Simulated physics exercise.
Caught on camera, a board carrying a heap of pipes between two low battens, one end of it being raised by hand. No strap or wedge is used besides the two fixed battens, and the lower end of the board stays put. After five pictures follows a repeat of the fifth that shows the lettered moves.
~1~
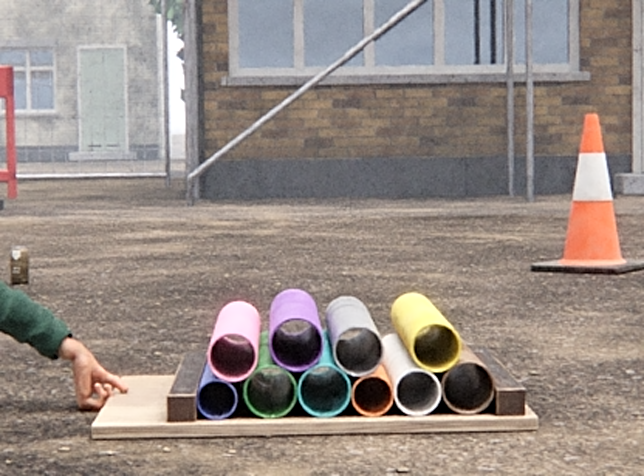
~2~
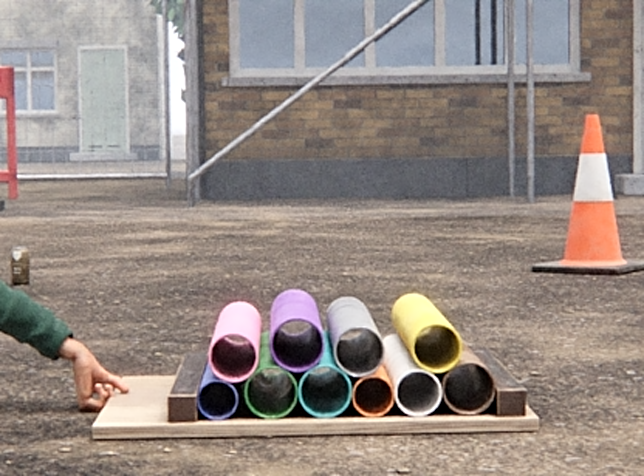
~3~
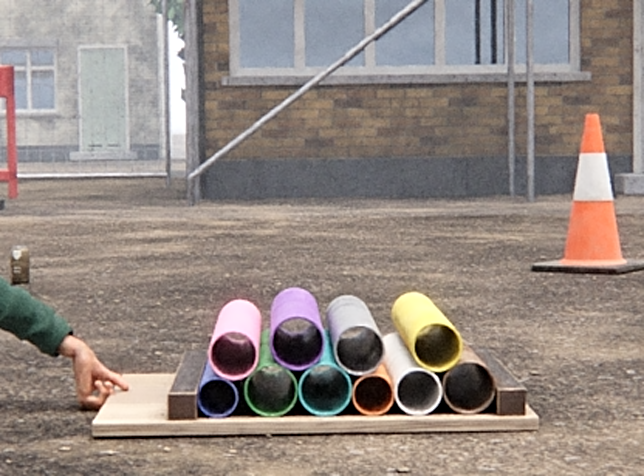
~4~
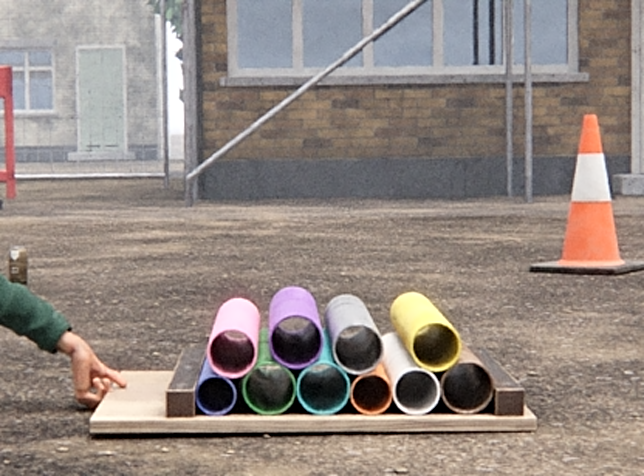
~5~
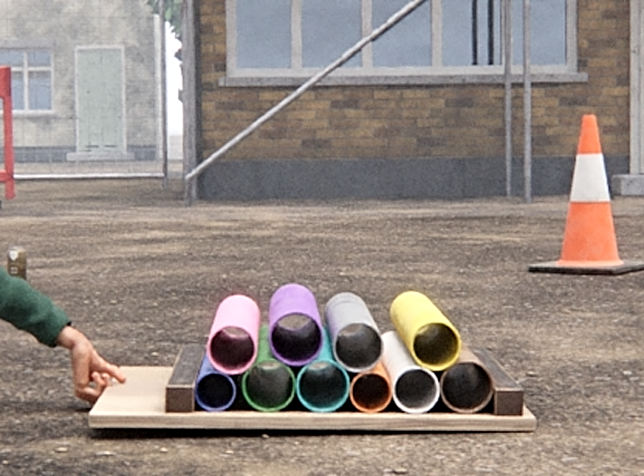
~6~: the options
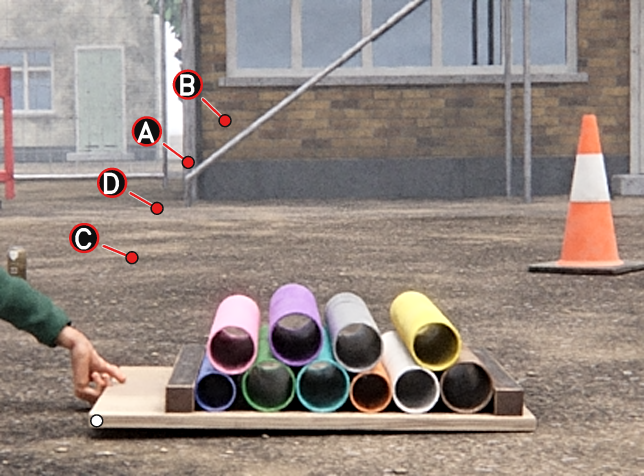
At first, a hand in a green sleeve rests at the left end of a board on the ground, where colourful pipes sit stacked in two rows between low battens. The fingers then grip the board's edge and lift that end very slightly, while the pipes keep their places in the stack.
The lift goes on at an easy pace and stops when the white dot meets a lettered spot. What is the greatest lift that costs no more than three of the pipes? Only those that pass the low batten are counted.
It can be raised to A.
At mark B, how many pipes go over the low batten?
With B, four.
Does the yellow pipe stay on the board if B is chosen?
No, with B.
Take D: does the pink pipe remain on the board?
Yes.
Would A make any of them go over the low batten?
At A: Yes.
On the marked copy, A at (188, 163); B at (225, 121); C at (132, 258); D at (157, 208); the white dot at (97, 421).
With A. Early on, board at 20°.
Further on, board at 38°.
At the end, board at 38°, three over the low batten (yellow, grey, purple).
As for the rest, B four over the low batten (pink, yellow, grey, purple); C none over the low batten; D three over the low batten (yellow, grey, purple).
